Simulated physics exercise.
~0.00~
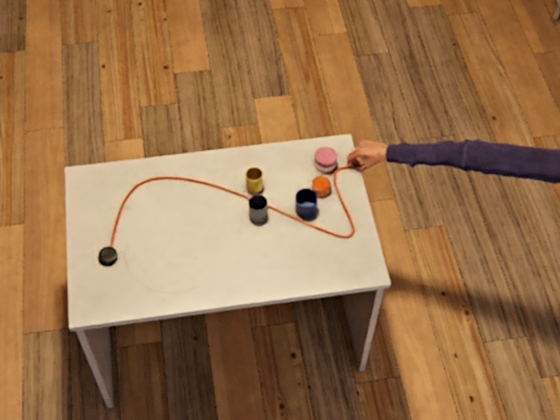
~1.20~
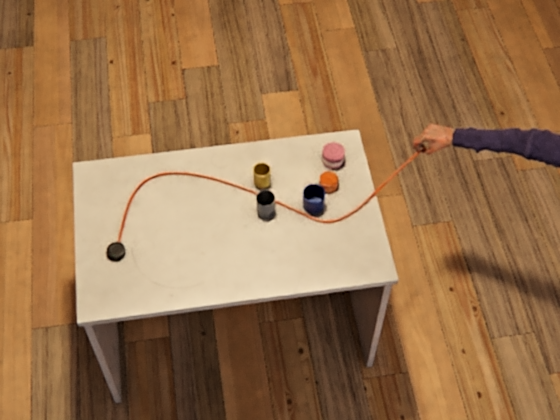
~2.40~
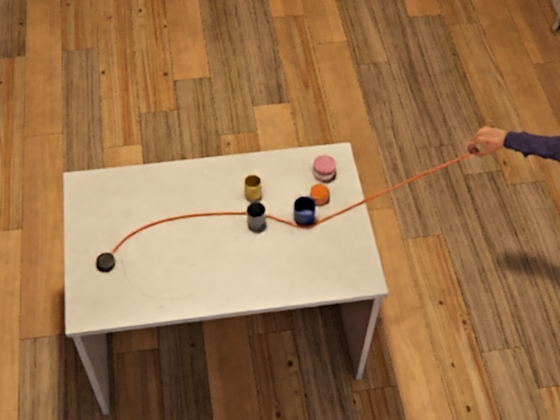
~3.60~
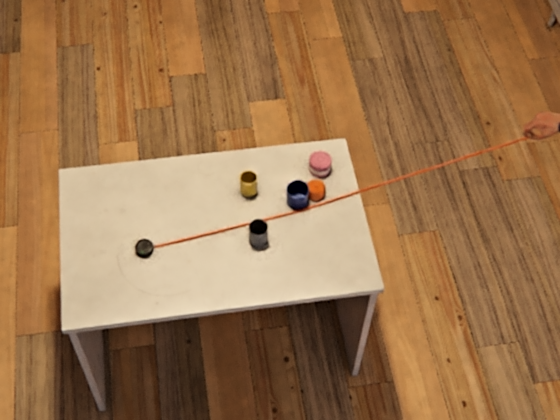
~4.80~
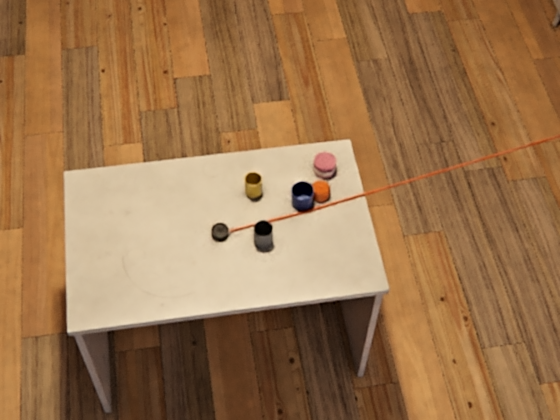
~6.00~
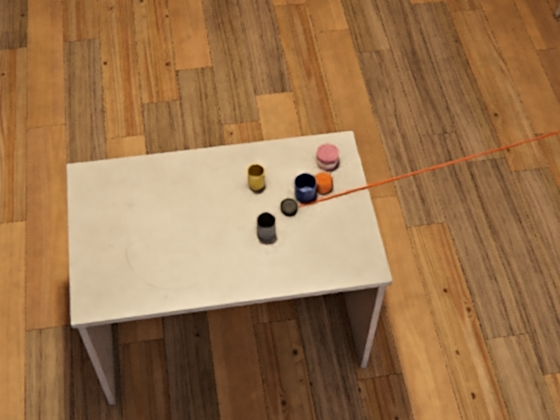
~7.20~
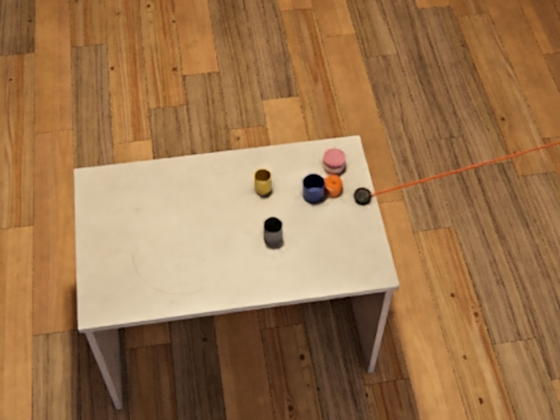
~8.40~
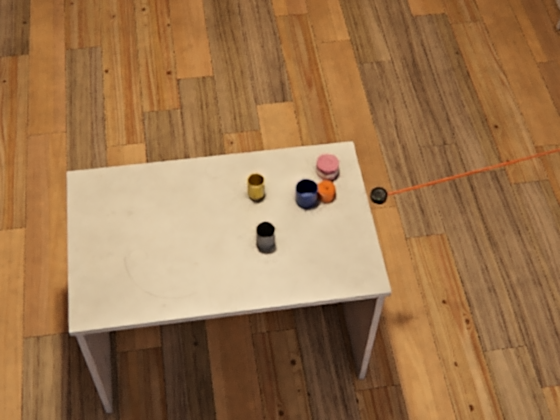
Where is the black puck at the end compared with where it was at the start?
It started near the left end of the desk, and by the end it had gone all the way across and was just past the right edge, off the desktop.
